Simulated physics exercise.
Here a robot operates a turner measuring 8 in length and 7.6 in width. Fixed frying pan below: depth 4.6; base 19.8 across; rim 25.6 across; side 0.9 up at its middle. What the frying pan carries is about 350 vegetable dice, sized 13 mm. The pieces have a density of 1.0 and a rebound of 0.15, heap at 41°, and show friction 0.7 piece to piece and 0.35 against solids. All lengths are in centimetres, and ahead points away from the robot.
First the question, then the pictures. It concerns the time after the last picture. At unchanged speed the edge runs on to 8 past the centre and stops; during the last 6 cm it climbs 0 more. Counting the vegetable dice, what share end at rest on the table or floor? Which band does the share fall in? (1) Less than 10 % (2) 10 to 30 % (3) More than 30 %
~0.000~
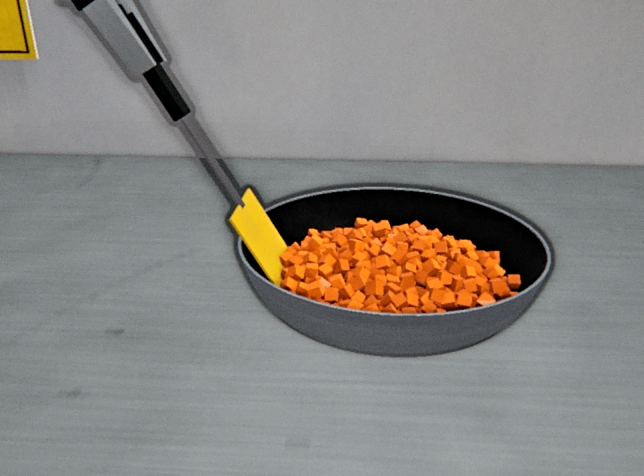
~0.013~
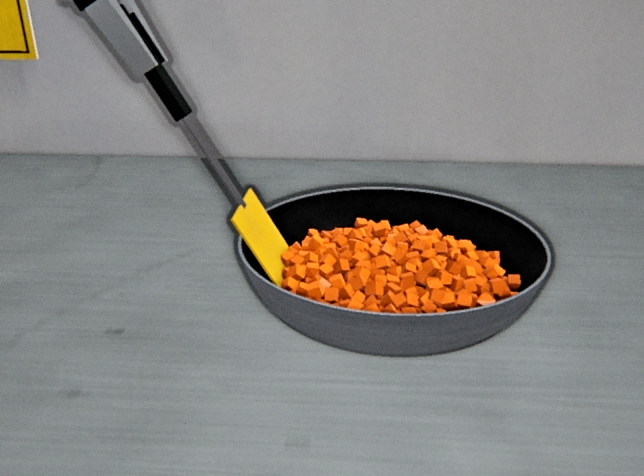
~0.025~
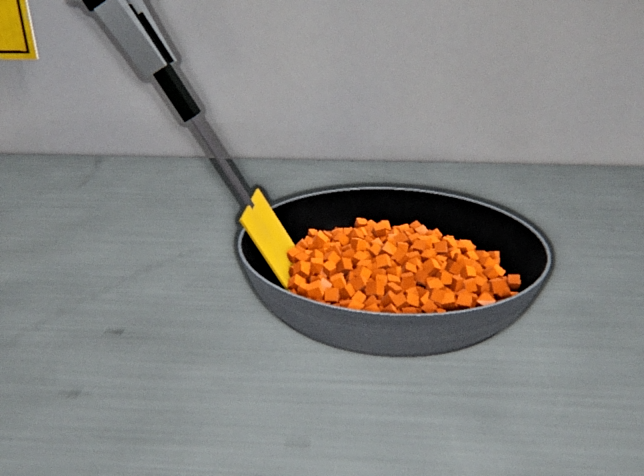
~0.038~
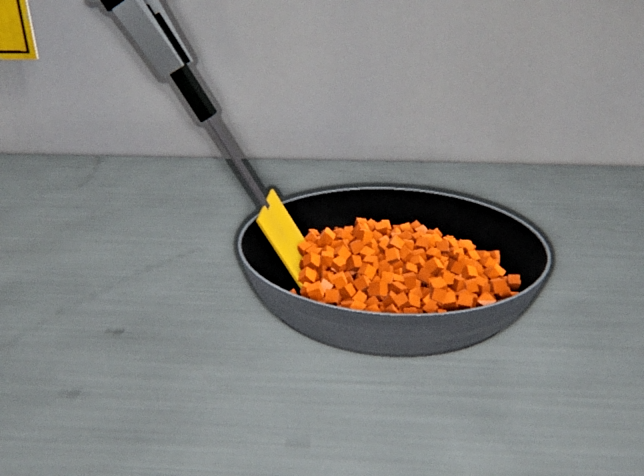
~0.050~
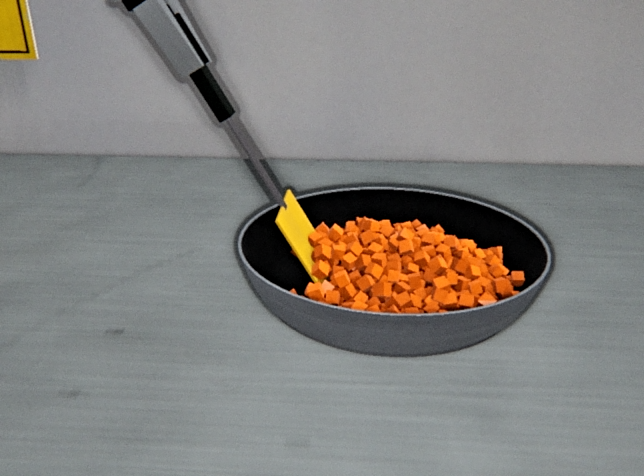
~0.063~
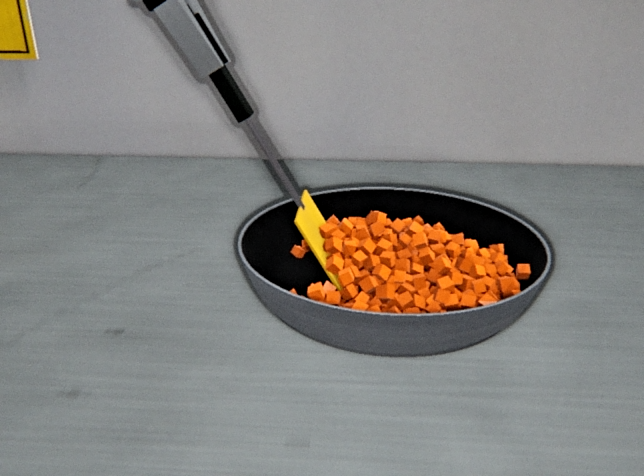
2, 10 to 30 %.
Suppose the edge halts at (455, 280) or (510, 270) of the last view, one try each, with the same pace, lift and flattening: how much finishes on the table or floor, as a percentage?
About 5 and 40 per cent.
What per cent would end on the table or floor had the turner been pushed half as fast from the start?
Estimate: Near 5 %.
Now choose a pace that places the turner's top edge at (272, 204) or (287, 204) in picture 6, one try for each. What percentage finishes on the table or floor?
Around 5 per cent, then around 15 per cent.
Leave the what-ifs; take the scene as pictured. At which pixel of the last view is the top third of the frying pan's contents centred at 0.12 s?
Roughly pixel (440, 247).
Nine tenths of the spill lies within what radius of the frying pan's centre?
I reckon it's some 25 centimetres.
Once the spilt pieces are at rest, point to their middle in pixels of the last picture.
(603, 276), roughly.
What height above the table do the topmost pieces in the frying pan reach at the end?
Some 6.0 cm above the table.
After 0.09 s, sloping 60°, highest piece 7 above the table; 354 in the frying pan.
After 0.12 s, sloping 60°, highest piece 8 above the table; 354 in the frying pan.
After 0.34 s, sloping 60°, highest piece 6 above the table; 306 in the frying pan, 43 on the table or floor, 5 on the blade or in flight.
After 1.39 s, sloping 60°, highest piece 6 above the table; 306 in the frying pan, 48 on the table or floor.
In the end, 306 in the frying pan, 48 on the table or floor. That is 14 % on the table or floor.
